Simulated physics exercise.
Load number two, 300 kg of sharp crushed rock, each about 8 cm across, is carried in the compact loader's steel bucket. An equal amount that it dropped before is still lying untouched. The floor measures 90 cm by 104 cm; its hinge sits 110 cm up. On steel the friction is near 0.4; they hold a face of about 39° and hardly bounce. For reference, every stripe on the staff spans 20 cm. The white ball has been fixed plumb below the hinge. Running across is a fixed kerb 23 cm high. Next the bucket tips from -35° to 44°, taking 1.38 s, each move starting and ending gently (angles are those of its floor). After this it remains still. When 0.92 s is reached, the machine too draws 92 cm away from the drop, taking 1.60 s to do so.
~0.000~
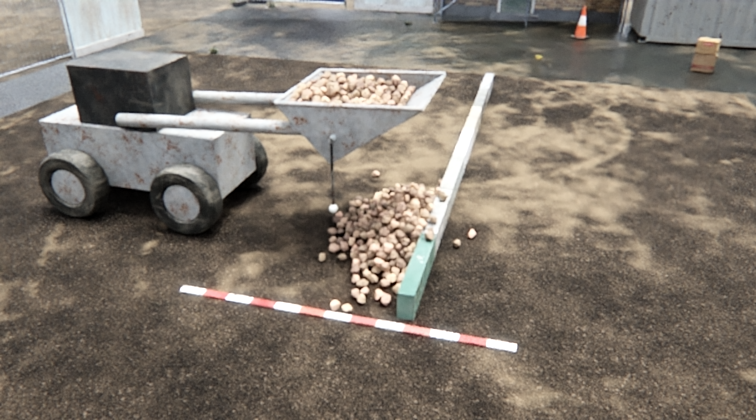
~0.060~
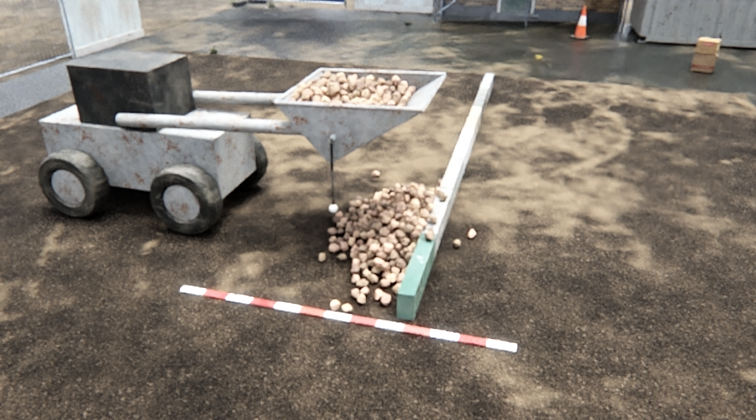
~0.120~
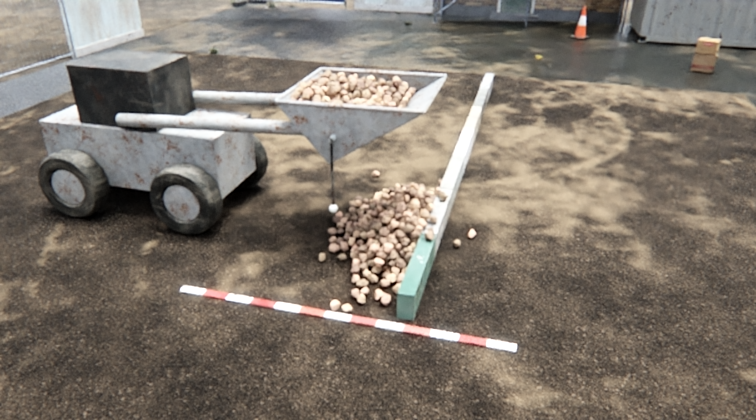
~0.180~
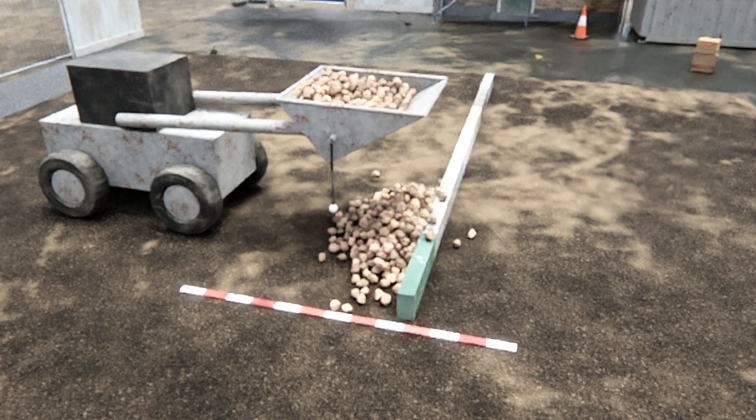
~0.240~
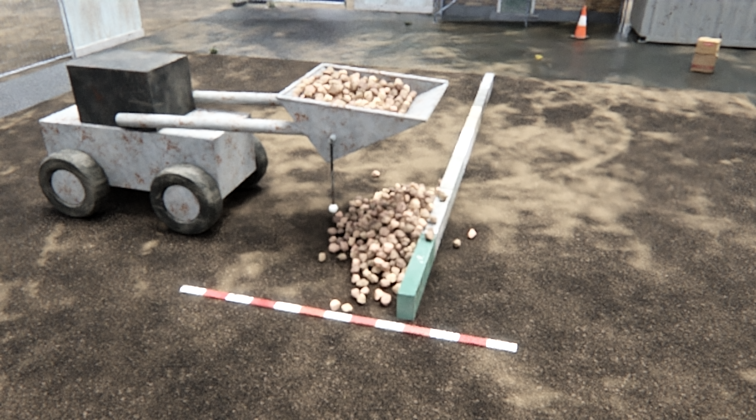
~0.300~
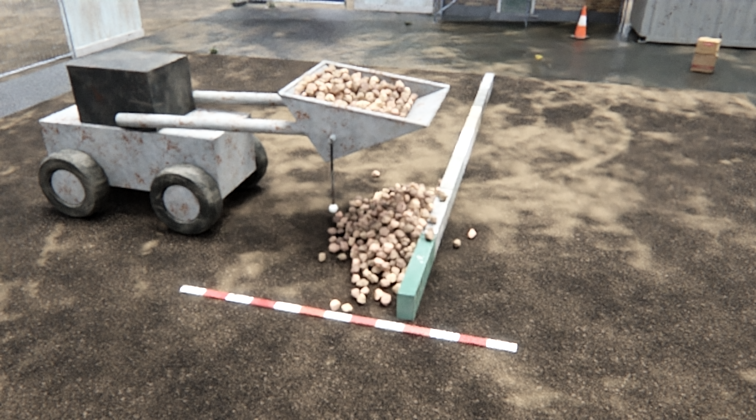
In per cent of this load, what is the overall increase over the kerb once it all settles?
8 out of 100, about.
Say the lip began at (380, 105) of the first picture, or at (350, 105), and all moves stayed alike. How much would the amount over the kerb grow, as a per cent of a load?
I'd guess close to 0 per cent first and close to 0 per cent second.
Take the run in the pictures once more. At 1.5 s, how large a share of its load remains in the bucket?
30 % still inside.
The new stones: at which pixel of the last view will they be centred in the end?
Roughly at pixel (388, 214).
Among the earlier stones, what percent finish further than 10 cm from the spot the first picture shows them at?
Roughly 5 % of them.
After 1.0 s the floor is at 31°; in per cent of one load, 100 in the bucket, 100 on this side of the kerb; the foremost stones are at (443, 220).
After 1.5 s the floor is at 44°; in per cent of one load, 32 in the bucket, 167 on this side of the kerb, 1 over the kerb; the foremost stones are at (447, 229).
After 3.0 s the floor is at 44°; in per cent of one load, 0 in the bucket, 192 on this side of the kerb, 8 over the kerb; the foremost stones are at (507, 261).
After 5.6 s the floor is at 44°; in per cent of one load, 0 in the bucket, 192 on this side of the kerb, 8 over the kerb; the foremost stones are at (507, 261). Net gain over the kerb, 8.
